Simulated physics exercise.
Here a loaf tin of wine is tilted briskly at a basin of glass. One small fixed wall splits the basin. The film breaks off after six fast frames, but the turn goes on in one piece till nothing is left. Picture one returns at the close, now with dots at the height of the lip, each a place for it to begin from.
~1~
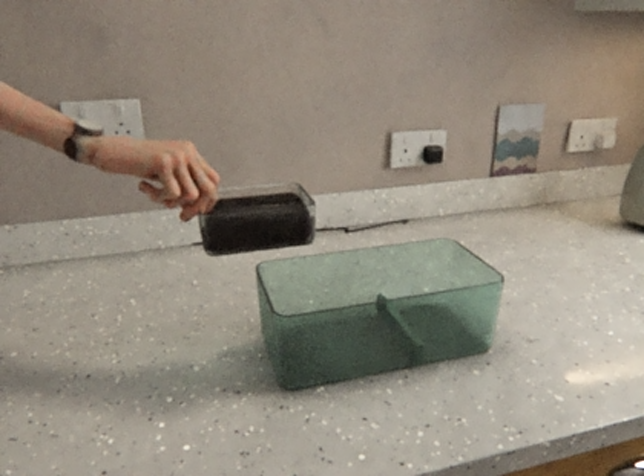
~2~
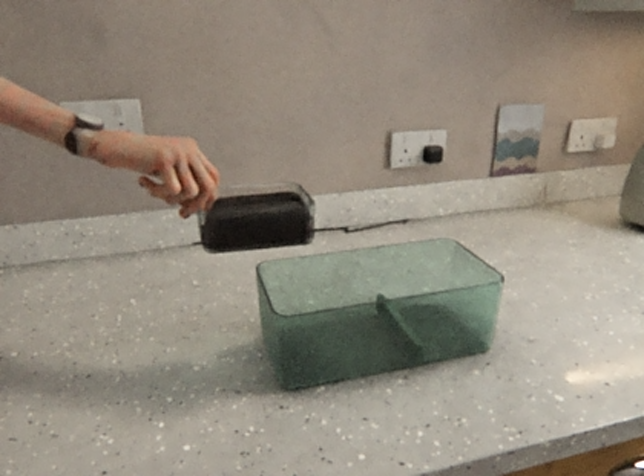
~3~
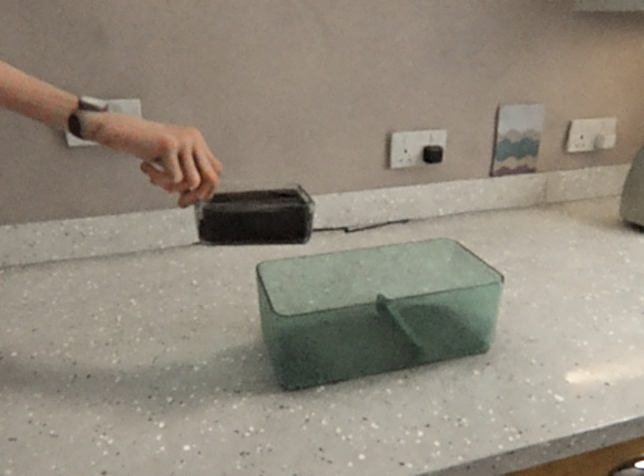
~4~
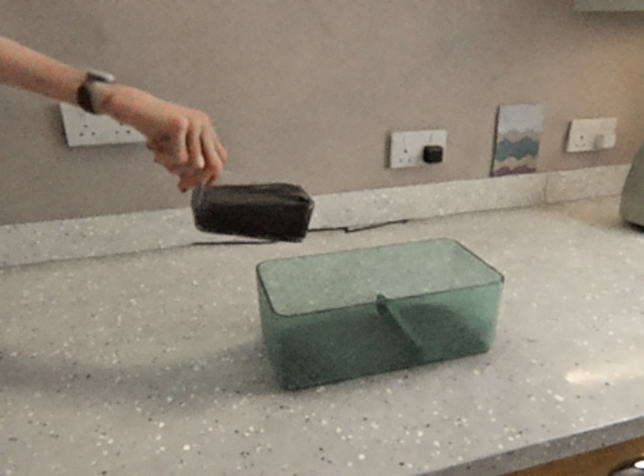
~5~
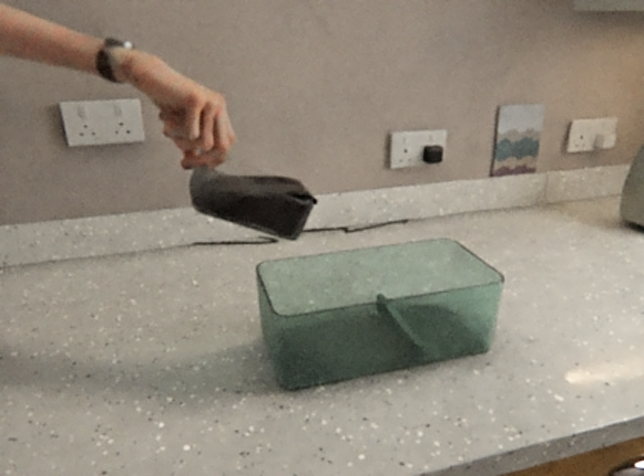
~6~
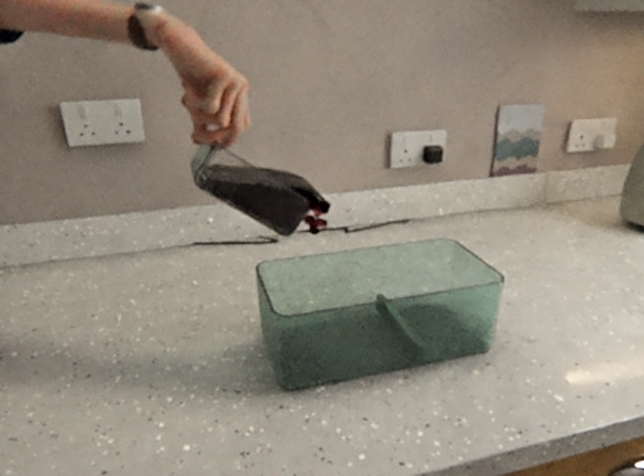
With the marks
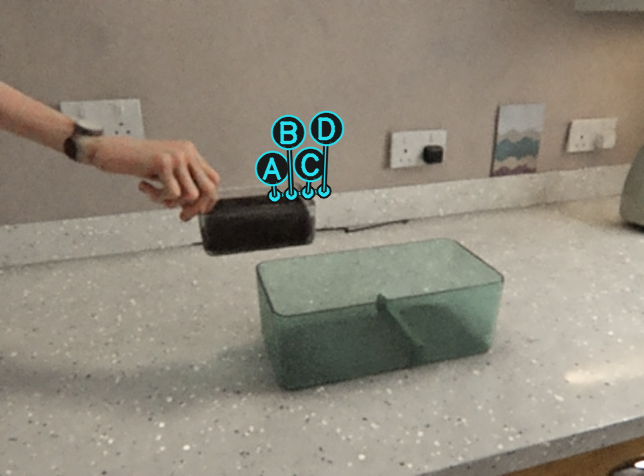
At first, a hand wearing a watch holds a clear container of dark liquid nearly level, above and left of a green glass basin on a speckled counter. The hand lifts and tilts the container down to the right, more and more steeply, and dark red liquid emerges over its lip.
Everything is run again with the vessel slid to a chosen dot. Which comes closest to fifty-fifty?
Dot D does it best.
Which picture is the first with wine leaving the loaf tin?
In picture 5.
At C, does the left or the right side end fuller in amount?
The left one.
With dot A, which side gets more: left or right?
The left side.
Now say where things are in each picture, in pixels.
Upright, lip at (305, 192); basin from (278, 388) to (489, 346); top of the wall at (398, 317); nothing has left yet.
Upright, lip at (305, 192); nothing has left yet.
Tipped about 6°, lip at (305, 192); nothing has left yet.
Tipped about 14°, lip at (305, 192); nothing has left yet.
Tipped about 24°, lip at (305, 192); wine is over the lip, down to (305, 192).
Tipped about 37°, lip at (305, 192); wine is over the lip, down to (311, 227).
On the marked copy, A at (274, 195); B at (291, 194); C at (307, 192); D at (323, 191).
If A is chosen, about 86 % ends left of the wall and 12 % right of it.
If B is chosen, about 88 % ends left of the wall and 11 % right of it.
If C is chosen, about 79 % ends left of the wall and 20 % right of it.
If D is chosen, about 49 % ends left of the wall and 49 % right of it.
